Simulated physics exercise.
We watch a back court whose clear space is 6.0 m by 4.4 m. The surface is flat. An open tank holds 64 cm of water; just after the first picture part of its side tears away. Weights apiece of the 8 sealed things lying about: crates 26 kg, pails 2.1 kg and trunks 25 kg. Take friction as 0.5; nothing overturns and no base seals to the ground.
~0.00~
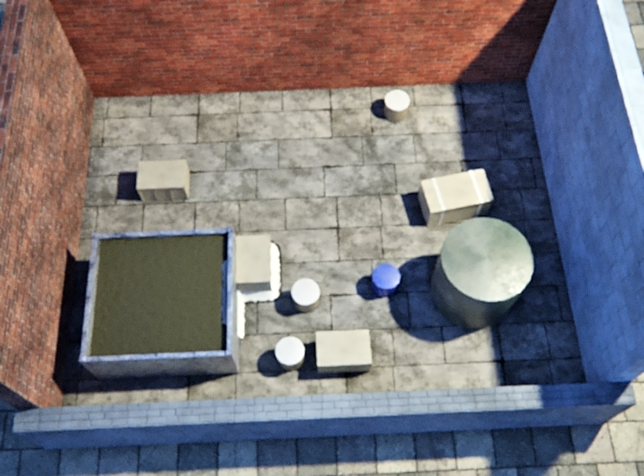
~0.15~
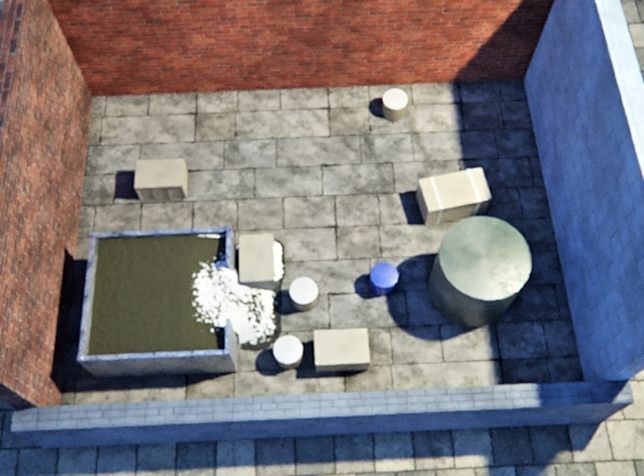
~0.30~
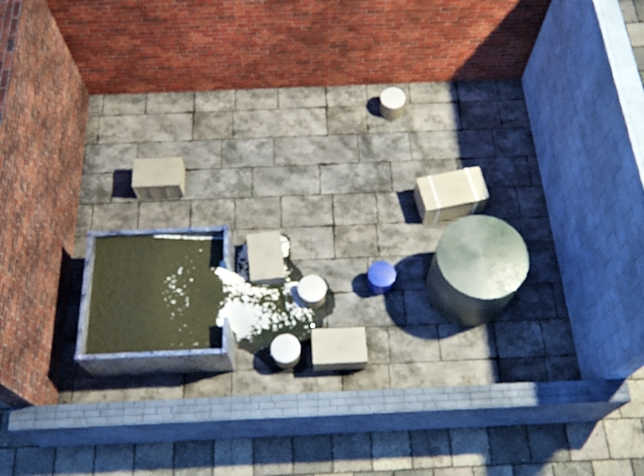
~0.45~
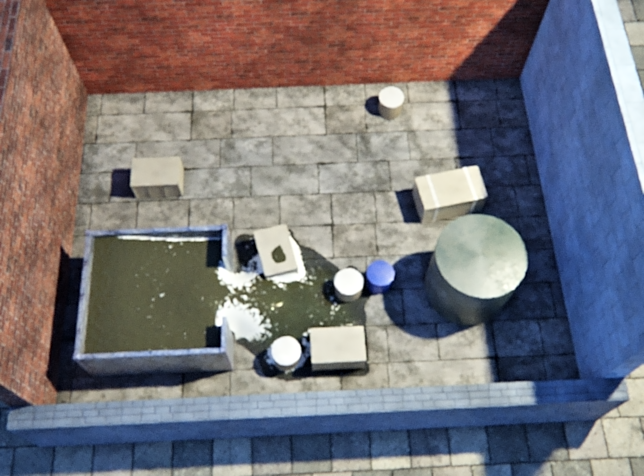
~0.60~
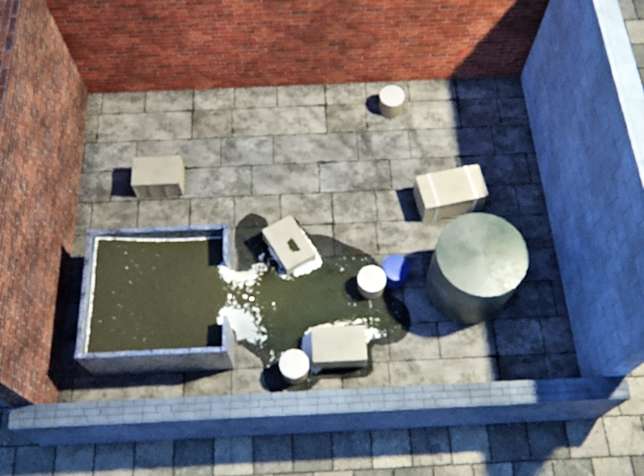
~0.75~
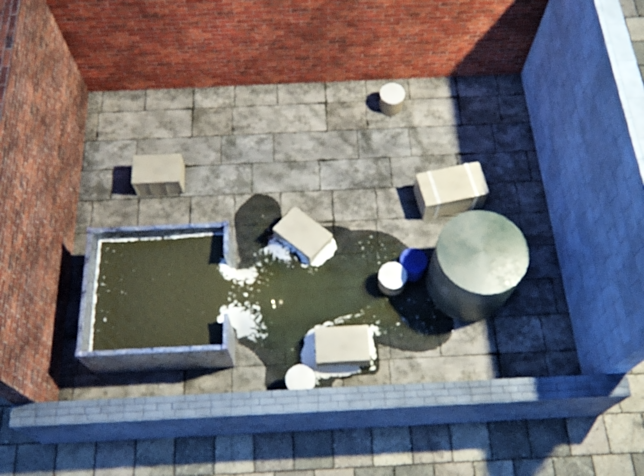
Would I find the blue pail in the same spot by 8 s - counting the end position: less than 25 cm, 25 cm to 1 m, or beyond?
Blue pail ends far away.
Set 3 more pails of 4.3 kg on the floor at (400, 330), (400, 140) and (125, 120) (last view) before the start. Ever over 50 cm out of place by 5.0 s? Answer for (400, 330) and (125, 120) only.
In that order: Past it, under.
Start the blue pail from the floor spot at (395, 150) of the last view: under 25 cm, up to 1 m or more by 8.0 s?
It ends far away.
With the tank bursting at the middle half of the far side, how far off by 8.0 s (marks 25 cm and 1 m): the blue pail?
In that case the blue pail is nudged along.
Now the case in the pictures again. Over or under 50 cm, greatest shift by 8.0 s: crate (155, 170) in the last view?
It is short of it.
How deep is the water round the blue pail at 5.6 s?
Roughly 13 cm.
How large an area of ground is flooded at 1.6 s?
Some 11.5 m2.
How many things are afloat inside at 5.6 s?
I count 5.
After 1.6 s the blue pail is near (491, 215), 1.5 m from its start, afloat; 2 afloat.
After 3.6 s the blue pail is near (465, 202), 1.3 m from its start, afloat; 4 afloat.
After 5.6 s the blue pail is near (475, 125), 2.3 m from its start, afloat; 5 afloat.
After 8.0 s the blue pail is near (365, 122), 2.0 m from its start, afloat; 4 afloat.
